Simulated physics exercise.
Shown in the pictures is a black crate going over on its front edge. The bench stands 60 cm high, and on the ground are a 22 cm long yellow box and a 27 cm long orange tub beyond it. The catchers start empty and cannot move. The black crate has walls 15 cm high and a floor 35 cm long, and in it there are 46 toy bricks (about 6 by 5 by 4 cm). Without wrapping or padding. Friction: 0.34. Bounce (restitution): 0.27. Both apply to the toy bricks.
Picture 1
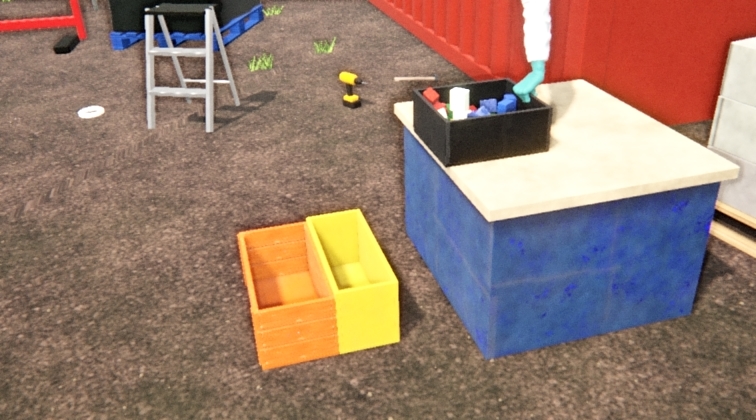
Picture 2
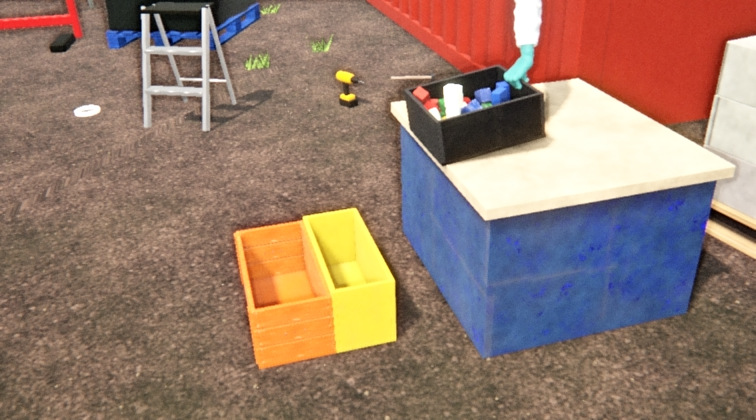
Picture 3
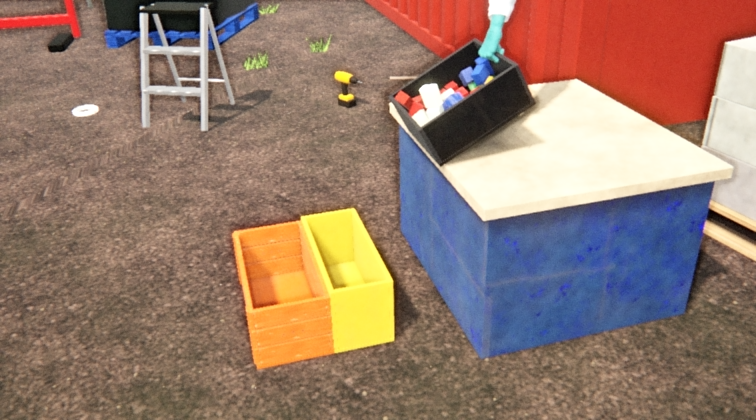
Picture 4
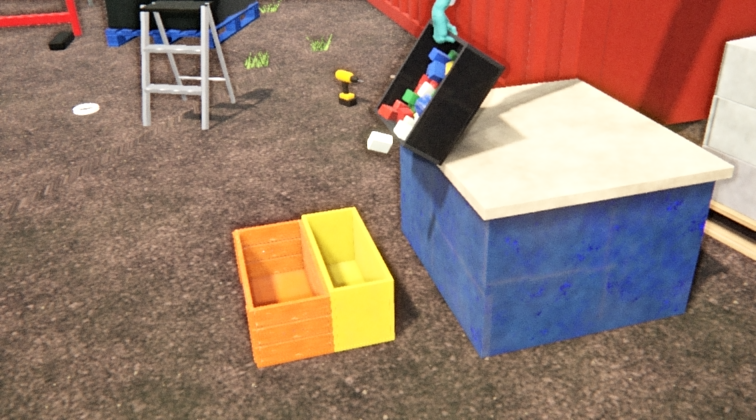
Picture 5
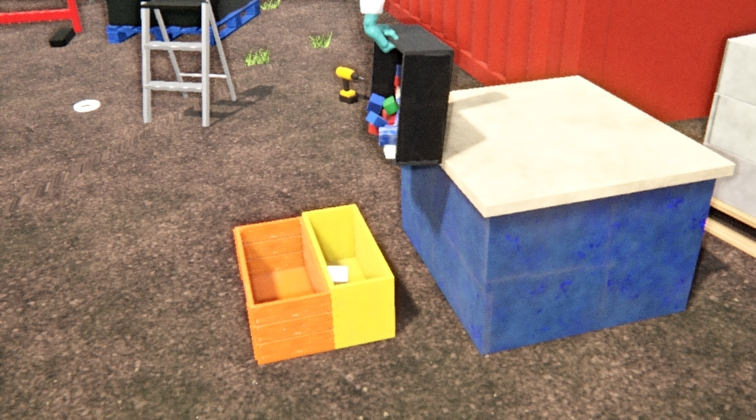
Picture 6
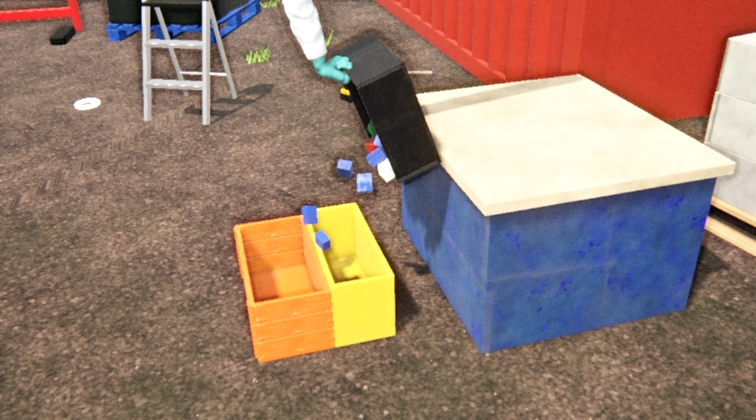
In a yard beside a red wall, a gloved hand tipped a black crate over the edge of a blue bench, and toy bricks tumbled out toward the yellow and orange boxes below.
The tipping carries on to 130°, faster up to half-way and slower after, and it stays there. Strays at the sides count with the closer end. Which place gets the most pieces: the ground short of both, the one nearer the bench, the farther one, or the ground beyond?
First.
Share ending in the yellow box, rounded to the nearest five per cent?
Share of items: Approx. 75 %.
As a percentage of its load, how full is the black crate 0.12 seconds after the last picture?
It comes to near 80 percent of it.
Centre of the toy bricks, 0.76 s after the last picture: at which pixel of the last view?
Estimated centre in the last picture: (341, 289).
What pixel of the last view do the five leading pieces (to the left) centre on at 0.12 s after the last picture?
Roughly at (320, 264).
Then, 0.12 s after the last picture, tilt 121°; 36 still in the black crate, 2 in the yellow box, 1 in the orange tub and 7 in the air.
Then, 0.27 s after the last picture, tilt 129°; 10 still in the black crate, 6 in the yellow box, 2 in the orange tub and 28 in the air.
Then, 0.49 s after the last picture, tilt 130°; 28 in the yellow box, 9 in the orange tub, 1 on the ground short of the yellow box and 8 in the air.
When it is over (0.76 s after the last picture), 34 in the yellow box, 10 in the orange tub and 2 on the ground short of the yellow box.
